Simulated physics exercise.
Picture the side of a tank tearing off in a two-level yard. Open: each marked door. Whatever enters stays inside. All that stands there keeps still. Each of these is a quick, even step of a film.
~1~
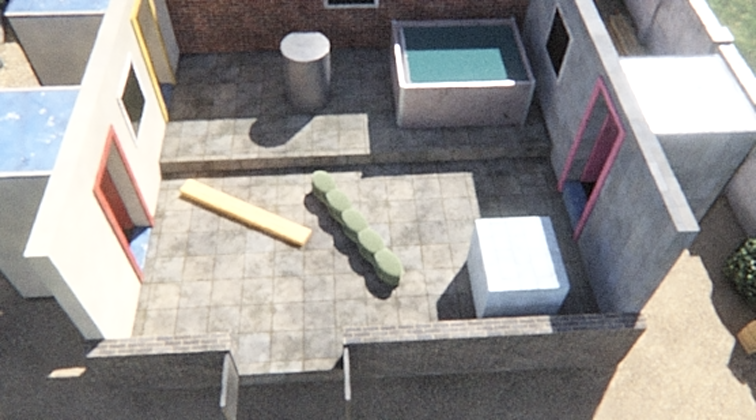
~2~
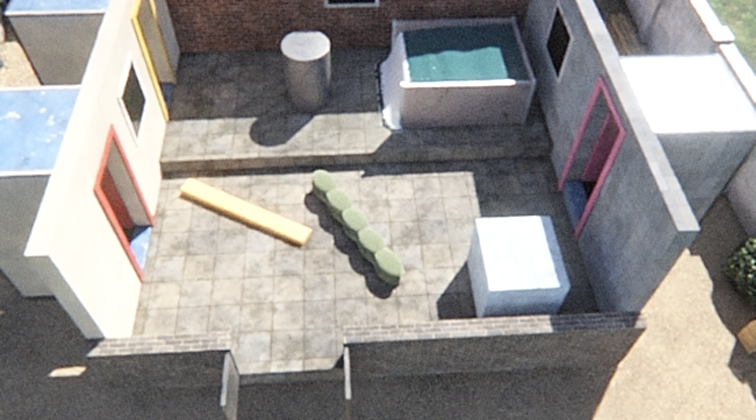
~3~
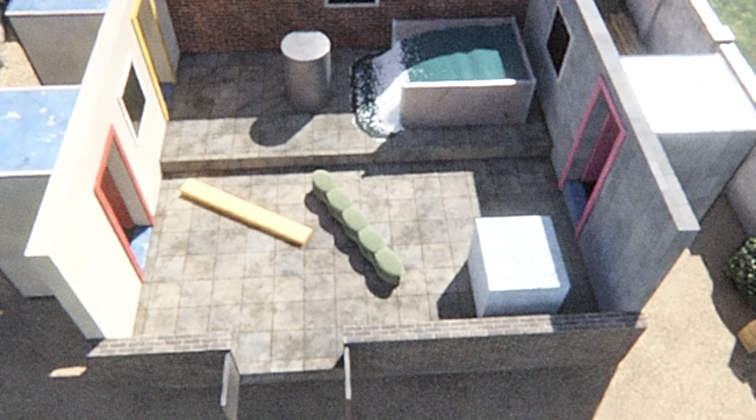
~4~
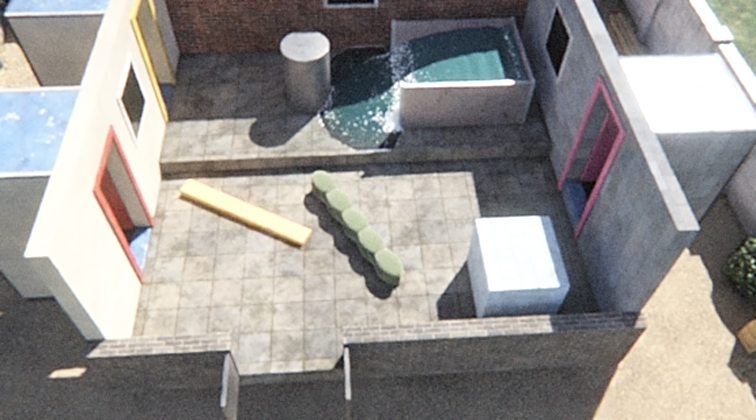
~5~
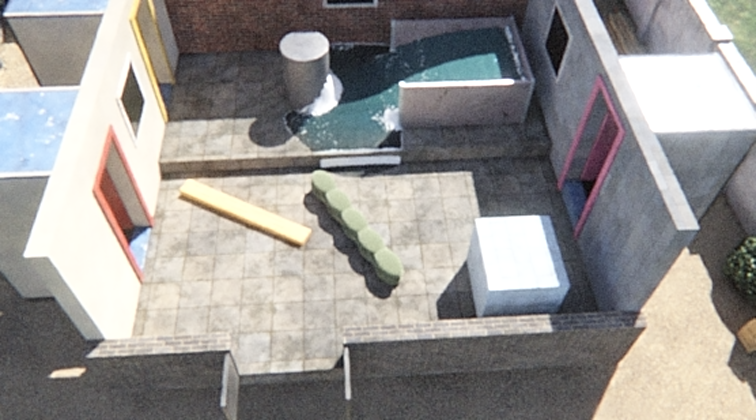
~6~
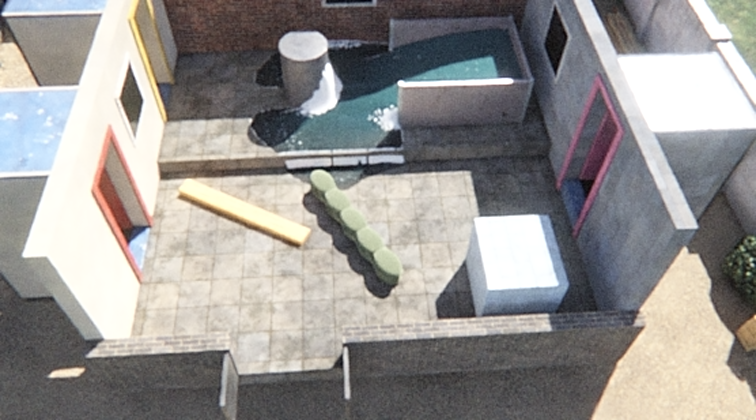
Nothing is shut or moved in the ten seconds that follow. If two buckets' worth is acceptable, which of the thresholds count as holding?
The pink door counts as holding, the yellow door does not count, the red door does not count.
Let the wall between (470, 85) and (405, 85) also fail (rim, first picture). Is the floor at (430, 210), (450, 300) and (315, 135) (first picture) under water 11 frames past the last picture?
Submerged, submerged, bone-dry.
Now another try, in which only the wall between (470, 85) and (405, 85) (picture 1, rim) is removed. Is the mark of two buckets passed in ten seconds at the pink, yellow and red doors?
In order, pink door remains short of it, yellow door remains short of it, red door overshoots the limit.
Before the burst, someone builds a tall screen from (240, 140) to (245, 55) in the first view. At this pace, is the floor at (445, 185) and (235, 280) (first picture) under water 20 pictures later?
Result by location - first parched, second soaked.
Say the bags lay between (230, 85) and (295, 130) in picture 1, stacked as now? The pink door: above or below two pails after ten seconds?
Observed, pink door: Under the threshold.
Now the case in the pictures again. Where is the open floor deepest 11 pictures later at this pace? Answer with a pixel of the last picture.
Deepest spot: Around (185, 70).
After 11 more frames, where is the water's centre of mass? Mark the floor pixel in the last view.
Centre of mass: Roughly (325, 109).
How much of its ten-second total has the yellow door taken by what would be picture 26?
My figure is 50 in a hundred.
A moment on, water covers 30 % of the floor; the pink door not reached, the yellow door not reached, the red door not reached.
Next, water covers 50 % of the floor; the pink door not reached, the yellow door under two buckets in, the red door under two buckets in.
Then, water covers 65 % of the floor; the pink door not reached, the yellow door far over two buckets in, the red door over two buckets in.
Later, water covers 85 % of the floor; the pink door wet at the sill, nothing in, the yellow door far over two buckets in, the red door far over two buckets in.
In the end, water covers 90 % of the floor; the pink door wet at the sill, nothing in, the yellow door far over two buckets in, the red door far over two buckets in.
